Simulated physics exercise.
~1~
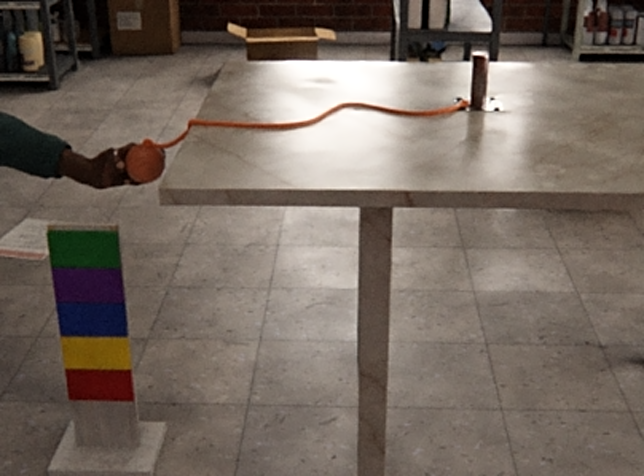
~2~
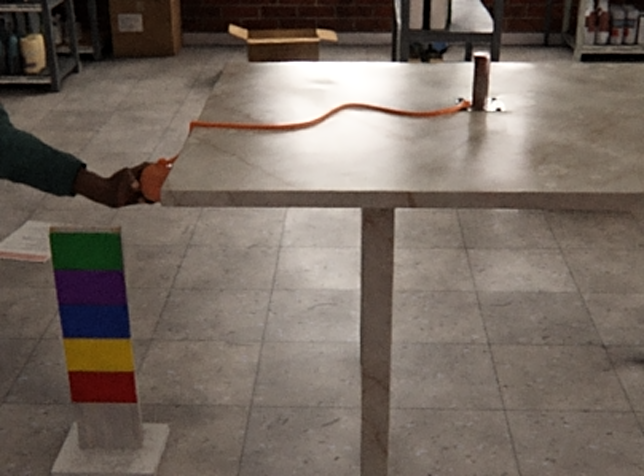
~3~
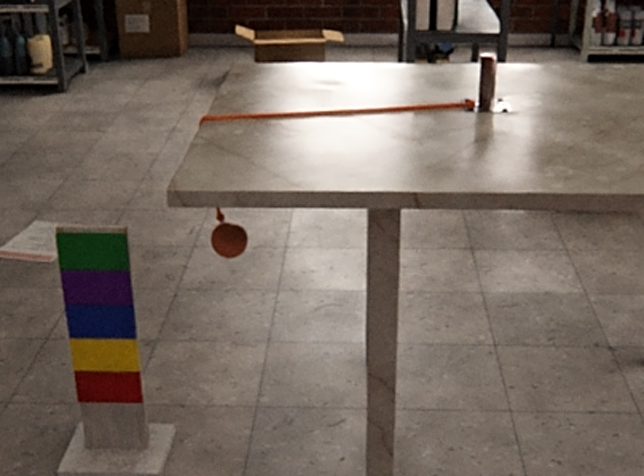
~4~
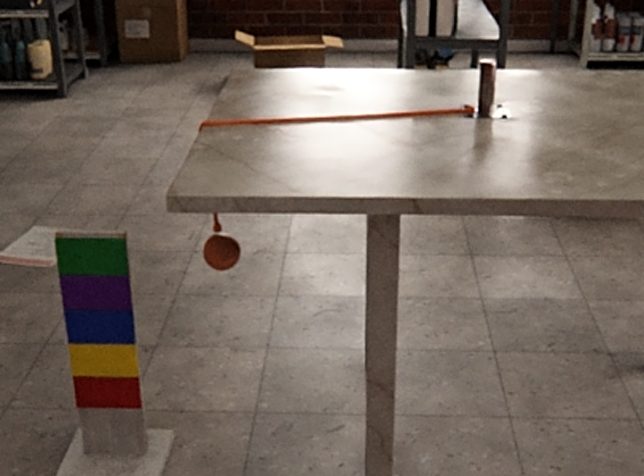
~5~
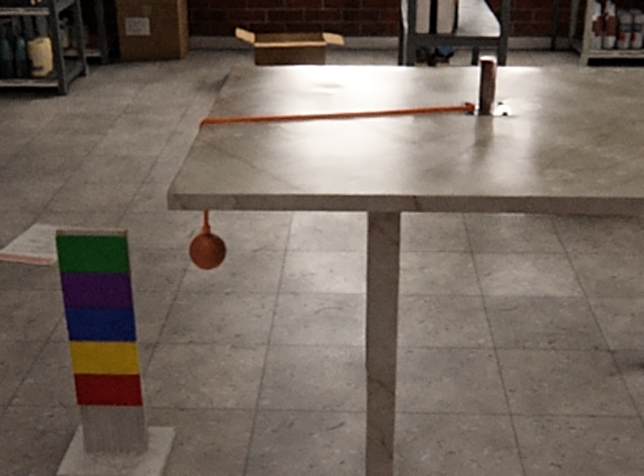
In this clip, a hand holds an orange ball at a table's edge, its cord running back to a post, then lets go and withdraws. The ball drops below the edge and hangs on the taut cord, shifting slightly left, ending level with the green band of a striped upright.
